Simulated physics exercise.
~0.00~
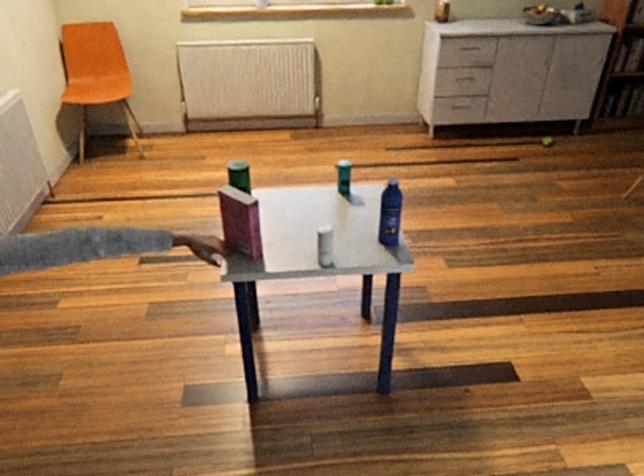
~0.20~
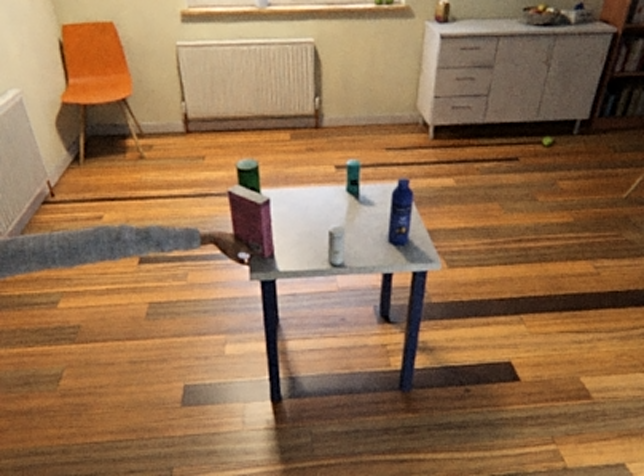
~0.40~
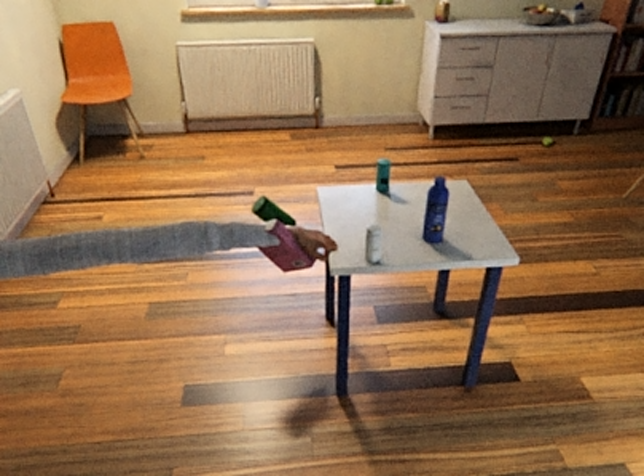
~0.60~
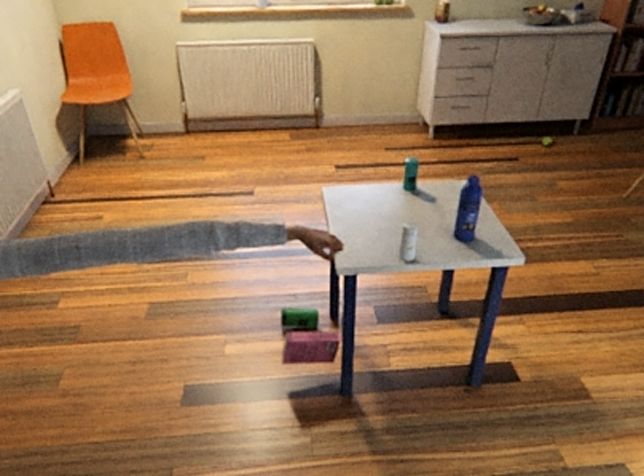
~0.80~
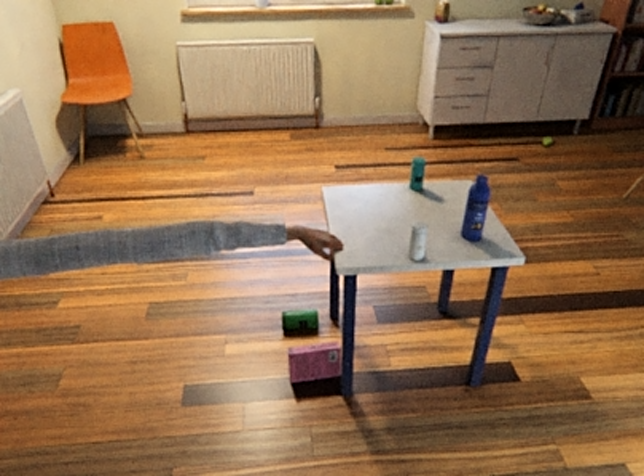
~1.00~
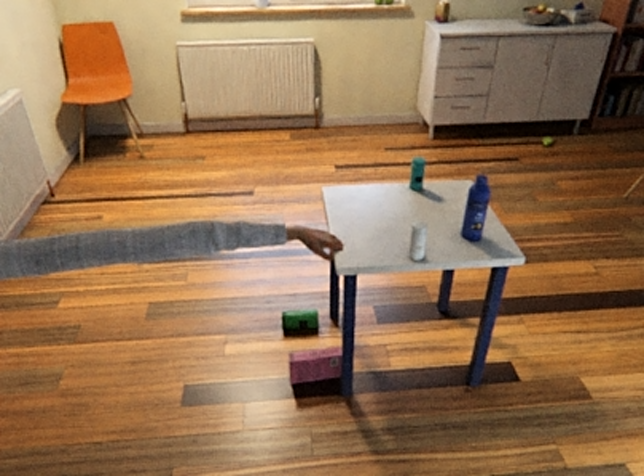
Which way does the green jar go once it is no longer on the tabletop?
The green jar moves down, dropping past the left side of the table to the floor.
